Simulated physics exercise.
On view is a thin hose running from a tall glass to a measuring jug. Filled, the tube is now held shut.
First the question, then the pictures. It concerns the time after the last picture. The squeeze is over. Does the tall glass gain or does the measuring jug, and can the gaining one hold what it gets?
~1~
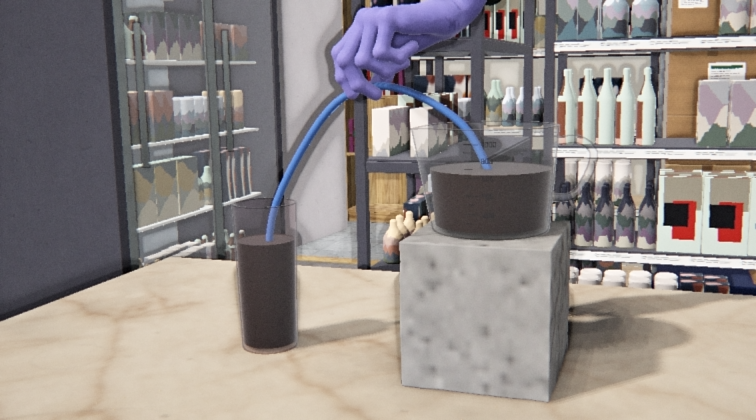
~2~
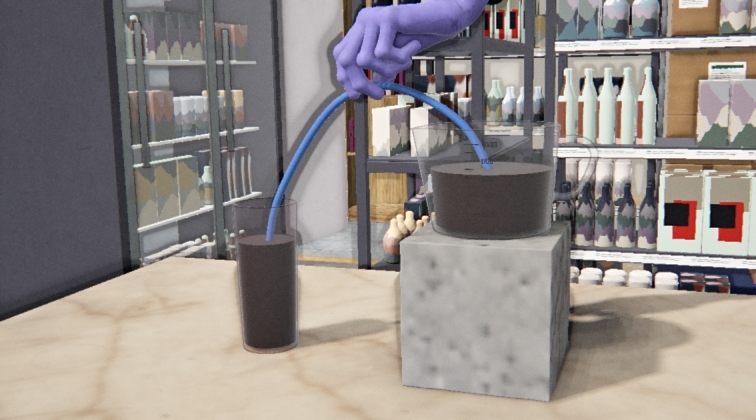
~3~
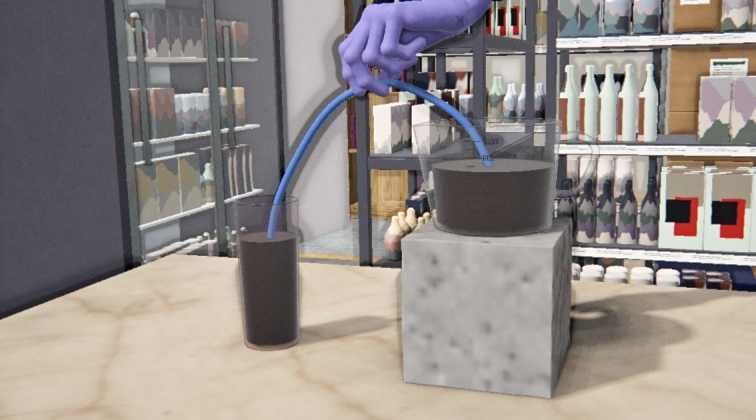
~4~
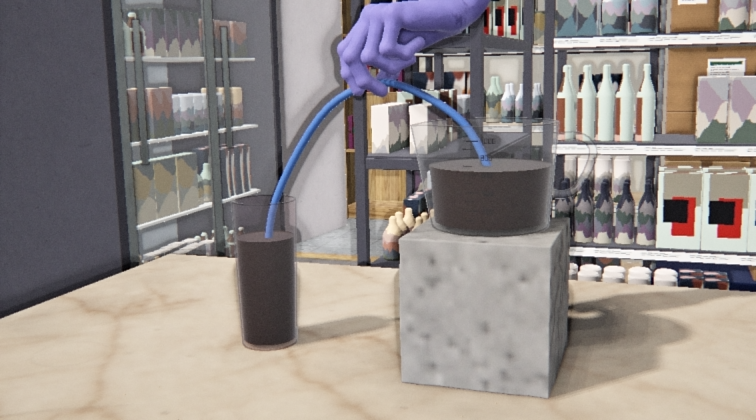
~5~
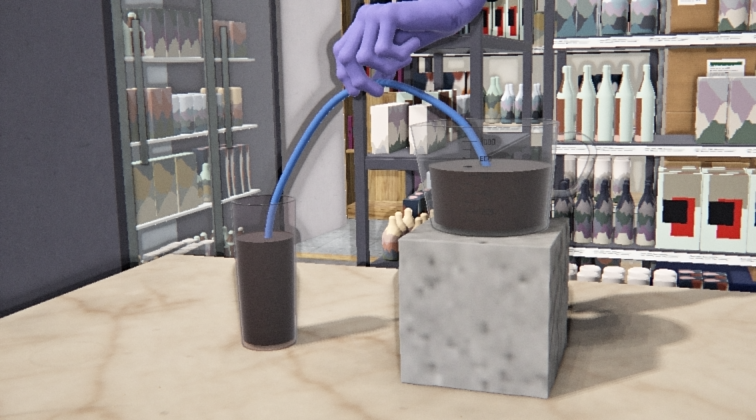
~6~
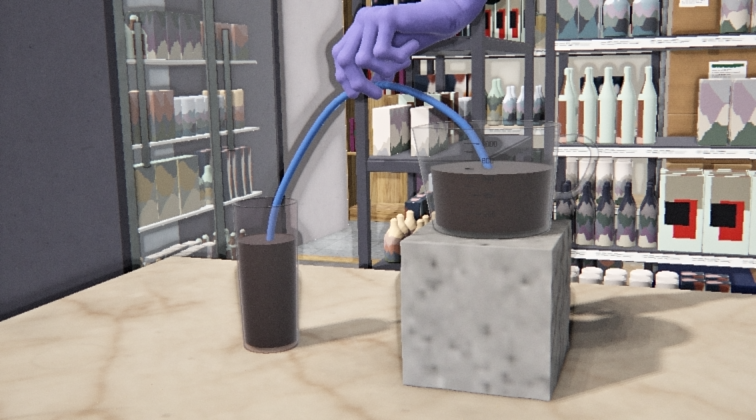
It flows: The left one gains. One that fills: It cannot hold it.
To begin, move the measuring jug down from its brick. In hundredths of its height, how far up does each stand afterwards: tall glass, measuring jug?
The first ends at 45 % of its height, the second at 70 %.
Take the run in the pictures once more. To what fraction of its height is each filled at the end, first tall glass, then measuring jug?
About 100 %, then 15 %.
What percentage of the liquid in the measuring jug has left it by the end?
I'd say near 75 per cent, more or less.
Next, the tall glass is full to the brim; the measuring jug is about half full; the lower one has run over.
After that, the tall glass is full to the brim; the measuring jug is about a quarter full; the lower one has run over.
Finally, the tall glass is full to the brim; the measuring jug is nearly empty; the lower one has run over; the two surfaces are level.
